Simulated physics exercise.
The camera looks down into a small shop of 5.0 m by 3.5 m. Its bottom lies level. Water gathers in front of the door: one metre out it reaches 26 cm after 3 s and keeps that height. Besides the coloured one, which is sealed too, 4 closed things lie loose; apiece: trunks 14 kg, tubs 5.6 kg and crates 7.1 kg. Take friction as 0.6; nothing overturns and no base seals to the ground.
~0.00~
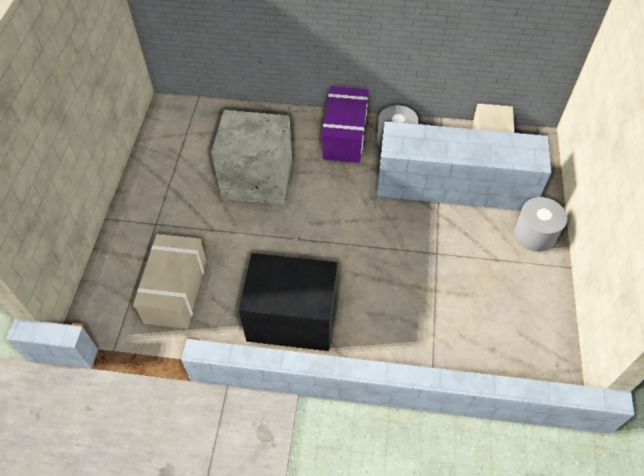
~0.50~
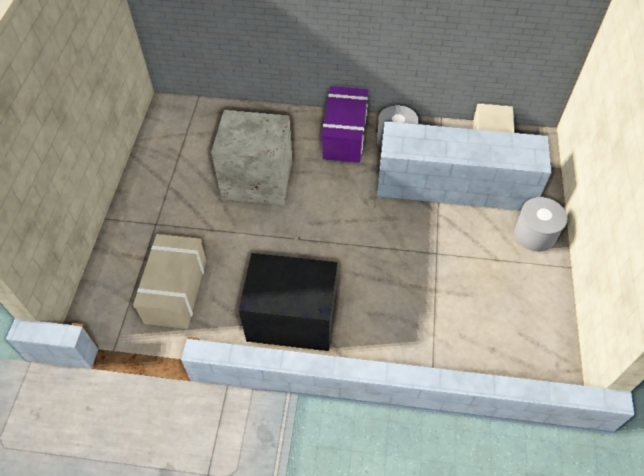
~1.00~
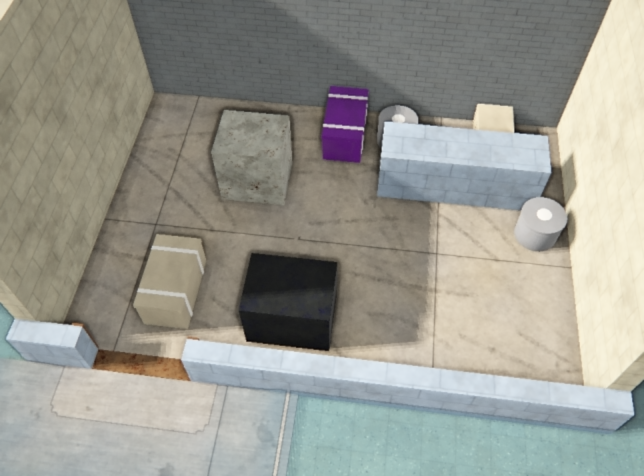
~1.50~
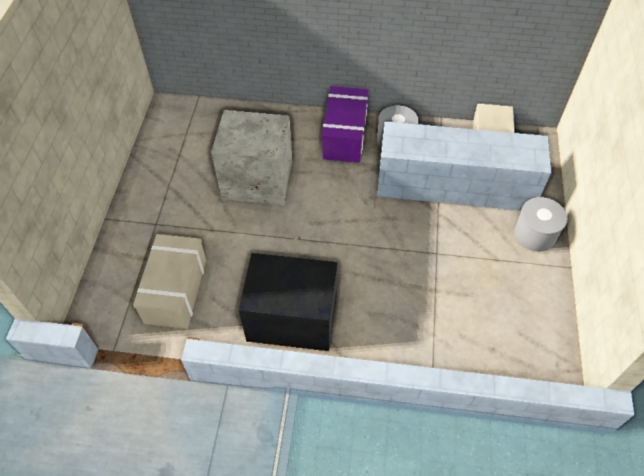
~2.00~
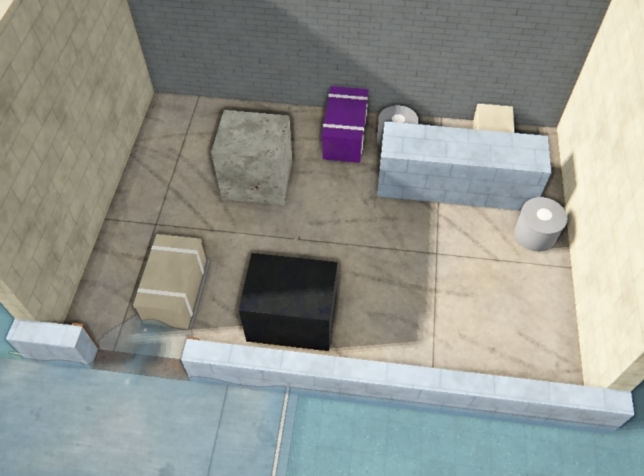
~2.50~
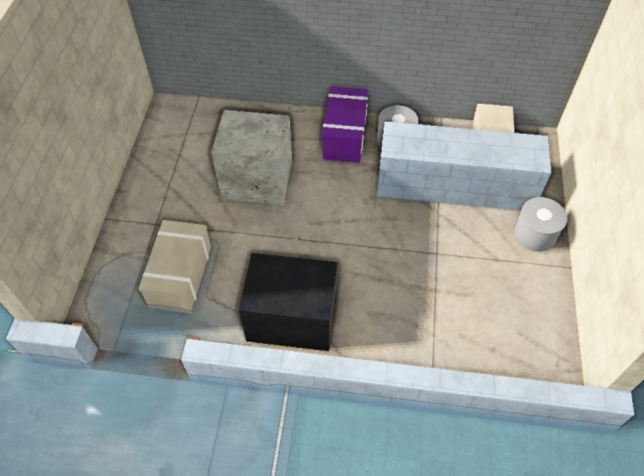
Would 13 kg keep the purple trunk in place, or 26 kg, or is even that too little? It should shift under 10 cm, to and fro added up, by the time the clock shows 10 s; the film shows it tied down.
I expect that neither load is enough.
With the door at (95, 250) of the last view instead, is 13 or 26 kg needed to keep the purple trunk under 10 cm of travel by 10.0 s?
Then only the larger load is enough.
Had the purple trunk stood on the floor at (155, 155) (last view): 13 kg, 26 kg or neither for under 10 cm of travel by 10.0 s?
Neither is enough.
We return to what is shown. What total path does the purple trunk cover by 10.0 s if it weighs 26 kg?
Some 140 cm in all.
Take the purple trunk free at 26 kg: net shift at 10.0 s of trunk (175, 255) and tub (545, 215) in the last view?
In turn: 300 cm, 60 cm.
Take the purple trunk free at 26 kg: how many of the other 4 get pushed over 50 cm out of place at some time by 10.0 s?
That makes 4.
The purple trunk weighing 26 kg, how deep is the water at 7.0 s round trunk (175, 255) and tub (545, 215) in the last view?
About 16 and 5 cm.
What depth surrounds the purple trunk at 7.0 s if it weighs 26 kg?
Roughly 8 cm.
After 3.5 s the purple trunk would be 0 cm from its start with 13 kg and 0 cm from its start with 26 kg; 0 cm of water round it then.
After 4.5 s the purple trunk would be 0 cm from its start with 13 kg and 0 cm from its start with 26 kg; 1 cm of water round it then.
After 7.0 s the purple trunk would be 35 cm from its start with 13 kg and 43 cm from its start with 26 kg; 8 cm of water round it then.
After 10.0 s the purple trunk would be 127 cm from its start with 13 kg and 125 cm from its start with 26 kg; 14 cm of water round it then.
